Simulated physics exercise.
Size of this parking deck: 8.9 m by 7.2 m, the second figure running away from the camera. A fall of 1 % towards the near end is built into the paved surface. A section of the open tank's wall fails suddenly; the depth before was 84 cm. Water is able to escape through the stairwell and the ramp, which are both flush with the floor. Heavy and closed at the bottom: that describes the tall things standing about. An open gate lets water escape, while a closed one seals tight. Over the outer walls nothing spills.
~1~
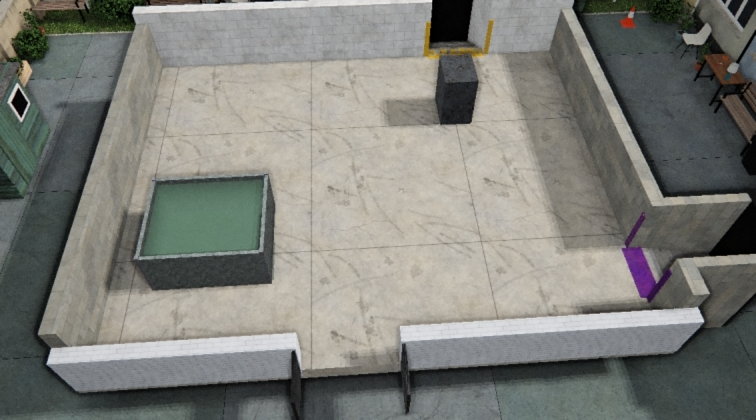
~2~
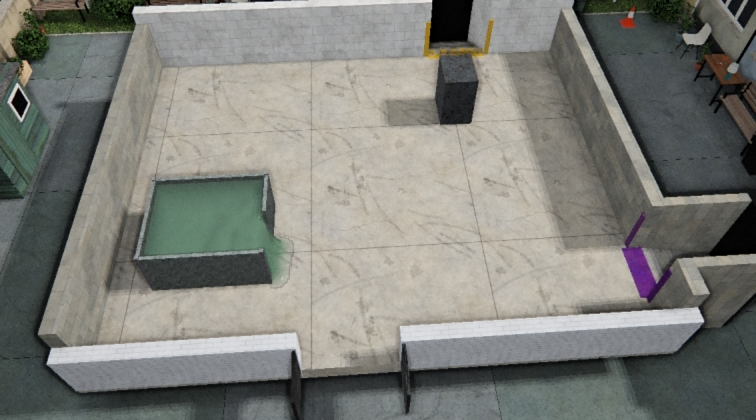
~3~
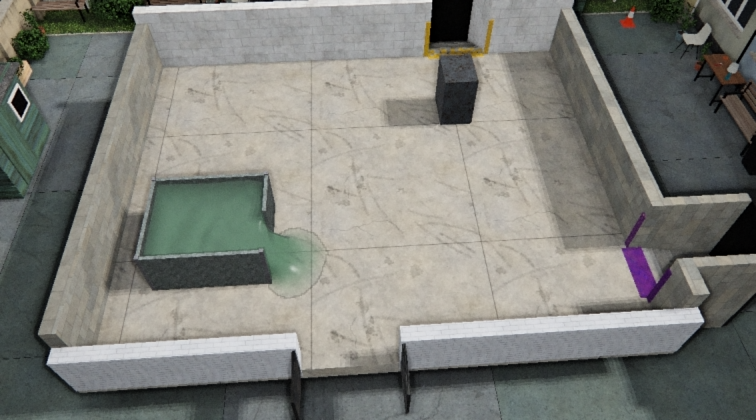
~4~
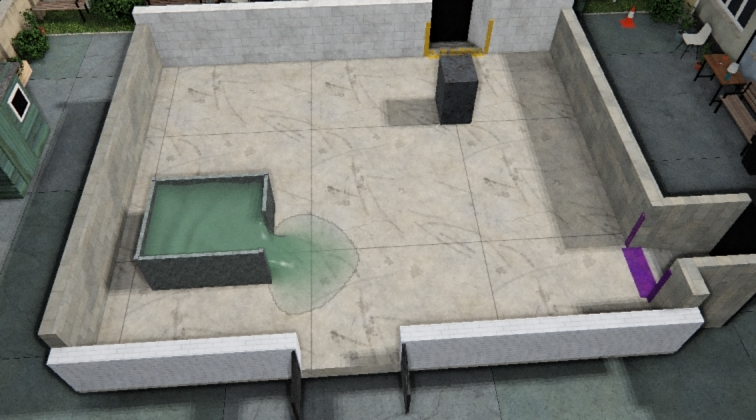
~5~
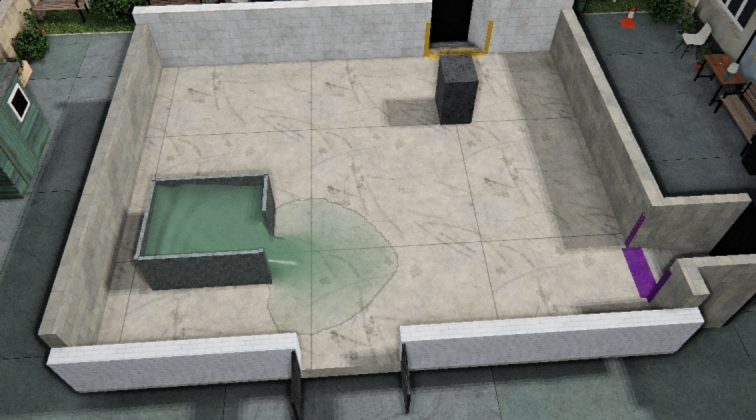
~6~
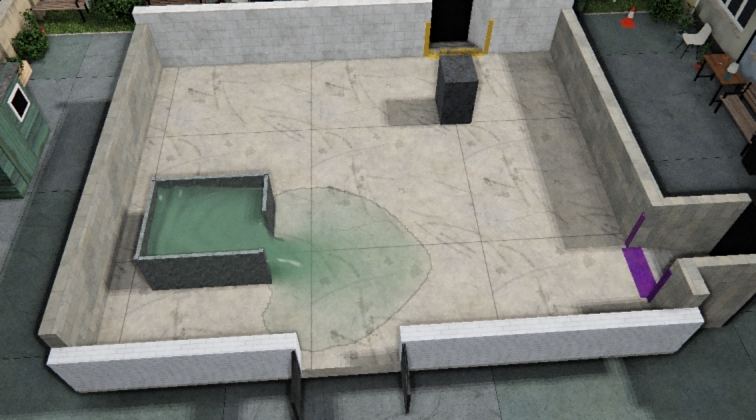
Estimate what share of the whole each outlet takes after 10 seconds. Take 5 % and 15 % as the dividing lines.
Shares: Gateway - between 5 and 15 %; flight of stairs down (marked yellow) - under 5 %; ramp down (marked purple) - above 15 %.
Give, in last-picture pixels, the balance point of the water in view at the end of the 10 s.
Close to (445, 202) in the last picture.
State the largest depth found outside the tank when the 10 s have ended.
Depth max: Approx. 8 cm.
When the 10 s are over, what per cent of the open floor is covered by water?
Close to 55 in a hundred parts are wet.
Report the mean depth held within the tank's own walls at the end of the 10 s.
About 10 cm.
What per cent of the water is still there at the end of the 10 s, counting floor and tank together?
68 %.
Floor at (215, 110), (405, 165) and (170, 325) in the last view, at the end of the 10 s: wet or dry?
Going through the three points: Not yet touched, then awash, then not yet touched.
A moment later water covers 25 % of the floor and is deepest (44 cm) near (274, 267); gone so far, the gateway 1 %, the flight of stairs down (marked yellow) 0 %, the ramp down (marked purple) 0 %.
Soon after water covers 40 % of the floor and is deepest (32 cm) near (274, 267); gone so far, the gateway 4 %, the flight of stairs down (marked yellow) 0 %, the ramp down (marked purple) 0 %.
Next water covers 45 % of the floor and is deepest (24 cm) near (657, 332); gone so far, the gateway 7 %, the flight of stairs down (marked yellow) 0 %, the ramp down (marked purple) 5 %.
Later on water covers 45 % of the floor and is deepest (15 cm) near (657, 332); gone so far, the gateway 10 %, the flight of stairs down (marked yellow) 0 %, the ramp down (marked purple) 13 %.
At the end water covers 55 % of the floor and is deepest (8 cm) near (455, 345); gone so far, the gateway 12 %, the flight of stairs down (marked yellow) 1 %, the ramp down (marked purple) 19 %.
